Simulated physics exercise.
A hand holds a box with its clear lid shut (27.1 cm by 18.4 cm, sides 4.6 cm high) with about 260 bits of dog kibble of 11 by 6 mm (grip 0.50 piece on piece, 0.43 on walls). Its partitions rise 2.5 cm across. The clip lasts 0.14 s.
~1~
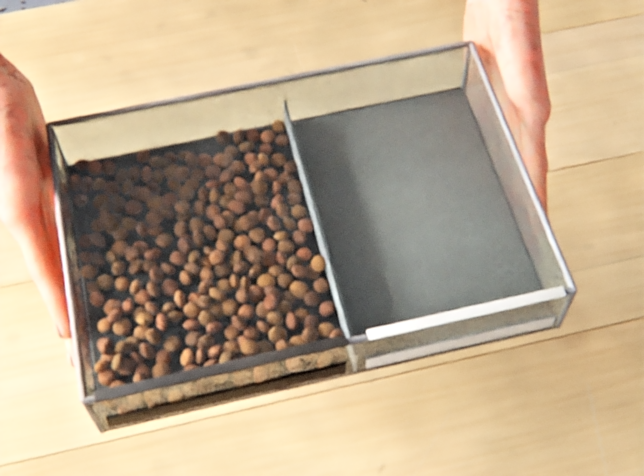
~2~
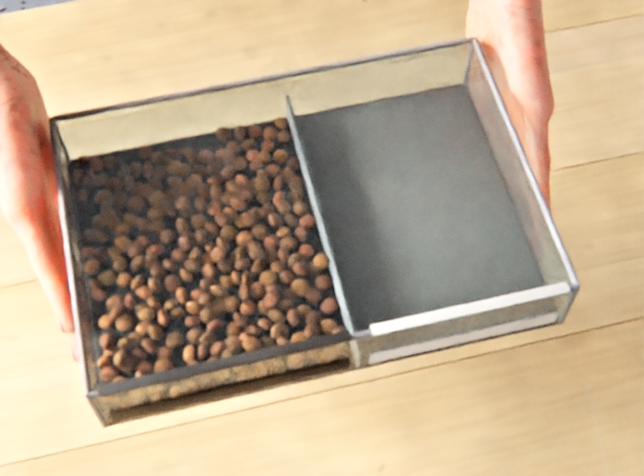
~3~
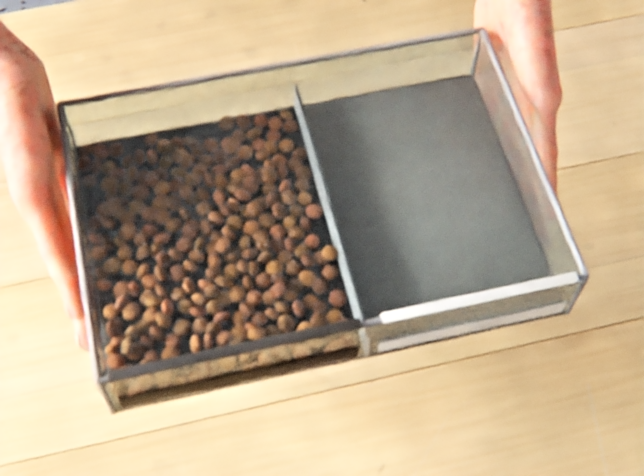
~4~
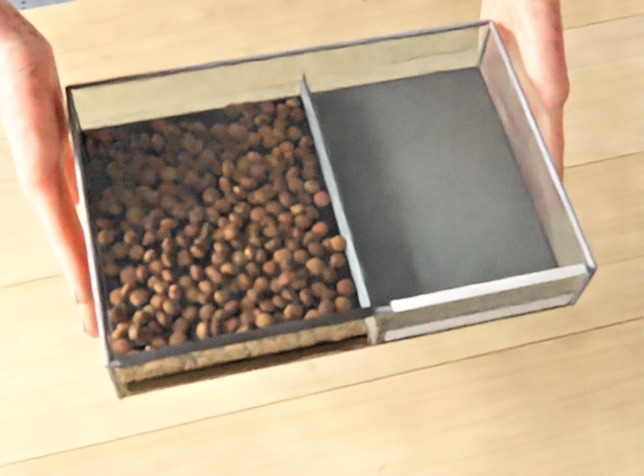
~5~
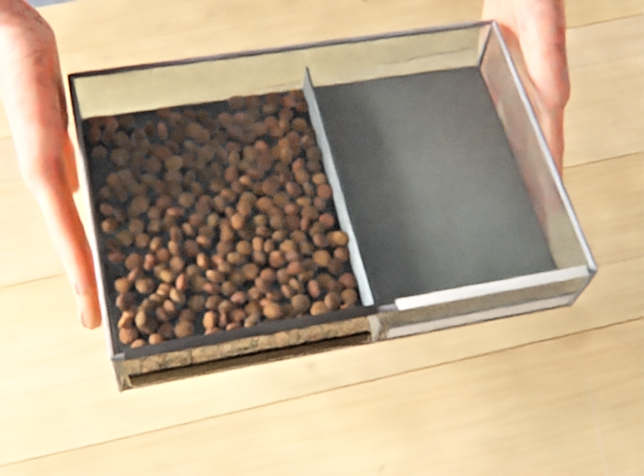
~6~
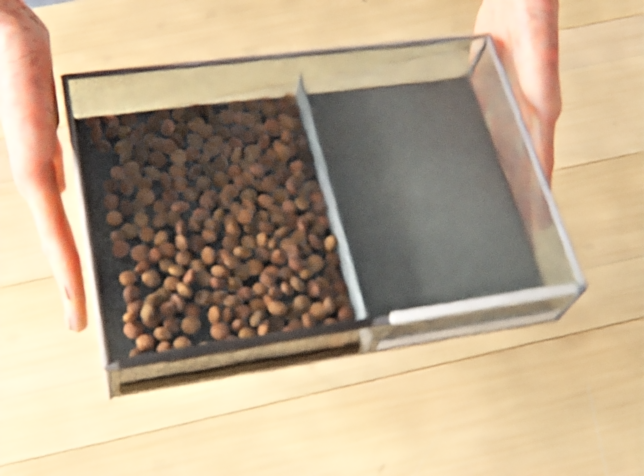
Over a pale wooden surface, two hands shifting and slightly tilting a divided clear-sided box, brown kibble sliding within its left compartment.
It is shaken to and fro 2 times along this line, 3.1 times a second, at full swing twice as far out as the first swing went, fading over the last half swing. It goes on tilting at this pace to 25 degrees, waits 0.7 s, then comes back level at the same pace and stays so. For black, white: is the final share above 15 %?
Black yes, white no.
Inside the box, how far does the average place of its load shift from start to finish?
About 6.0 cm.
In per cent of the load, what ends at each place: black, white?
Black 90; white 10.
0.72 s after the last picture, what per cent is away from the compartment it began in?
About 10 per cent.
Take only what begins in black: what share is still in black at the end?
Some 90 per cent.
Then, 0.39 s after the last picture, tilt 25 degrees; black 90 %, white 10 %; middle of all pieces near (261, 249).
Then, 0.72 s after the last picture, tilt 25 degrees; black 90 %, white 10 %; middle of all pieces near (292, 259).
Then, 1.03 s after the last picture, tilt 10 degrees; black 90 %, white 10 %; middle of all pieces near (299, 261).
Then, 1.32 s after the last picture, tilt 0 degrees; black 90 %, white 10 %; middle of all pieces near (302, 261).
In the end, black 90 %, white 10 %.
